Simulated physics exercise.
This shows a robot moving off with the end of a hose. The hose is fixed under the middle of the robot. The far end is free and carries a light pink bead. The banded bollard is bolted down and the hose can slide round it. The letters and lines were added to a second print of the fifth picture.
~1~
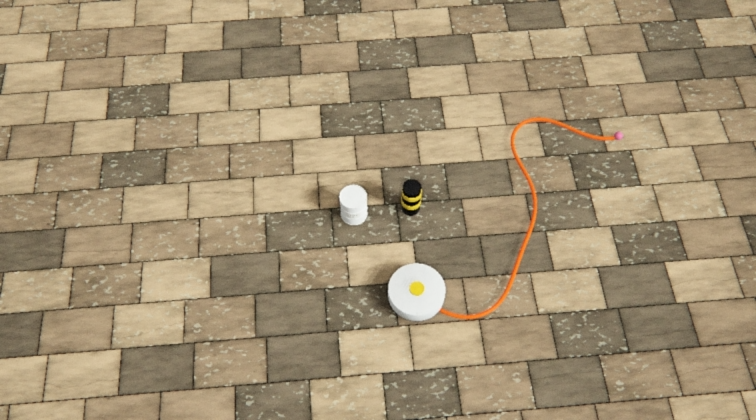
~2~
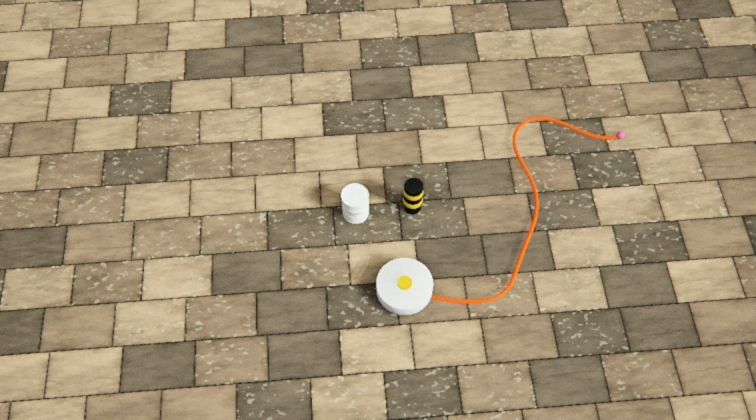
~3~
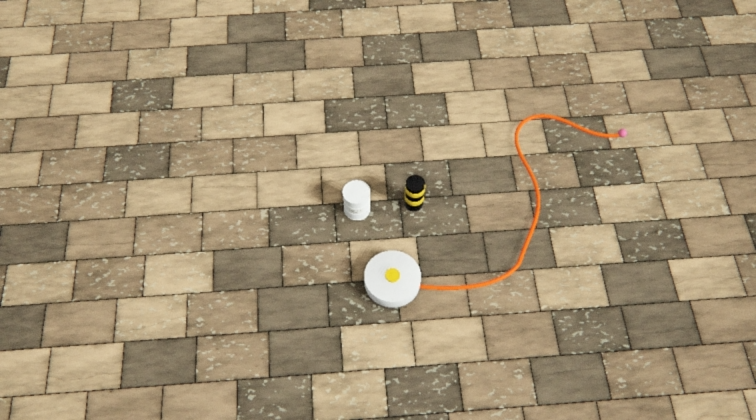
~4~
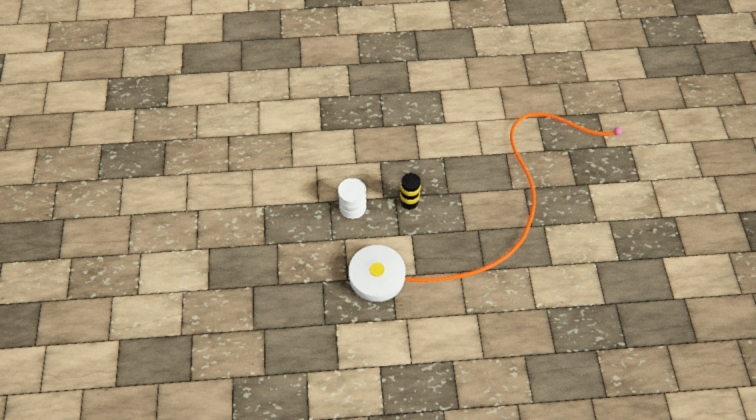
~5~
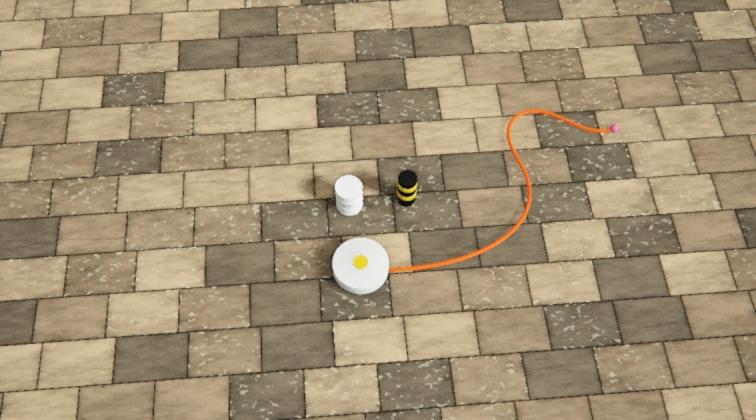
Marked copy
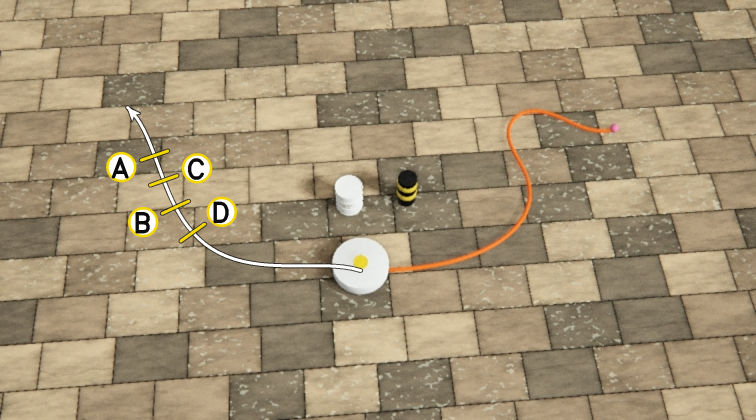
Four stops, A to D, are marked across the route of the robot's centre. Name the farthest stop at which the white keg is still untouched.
As far as tick D.
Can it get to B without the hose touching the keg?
No.
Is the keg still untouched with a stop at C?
No.
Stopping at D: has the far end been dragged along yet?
Yes.
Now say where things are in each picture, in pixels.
Bollard (411, 198); robot (416, 293); free end (618, 136), in the first picture.
Robot (404, 287); bollard (413, 196), in the second picture.
Robot (392, 280); white keg (357, 201), in the third picture.
Robot (377, 274); free end (618, 131), in the fourth picture.
Robot (361, 266); bollard (407, 189); free end (614, 128); white keg (349, 196), in the fifth picture.
On the marked copy, A at (155, 156); B at (176, 207); C at (164, 180); D at (193, 233); the route from (361, 271) via (193, 233) to (128, 107).
Taking D. A third of the way, robot (297, 262), middle of the hose (490, 191), free end (614, 128).
Two thirds of the way, robot (233, 255), middle of the hose (437, 194), free end (609, 129).
When it is over, robot (191, 228), middle of the hose (407, 208), free end (578, 131); only the bollard has been touched, if anything.
As for the rest, A brings the hose against the keg; B brings the hose against the keg; C brings the hose against the keg.
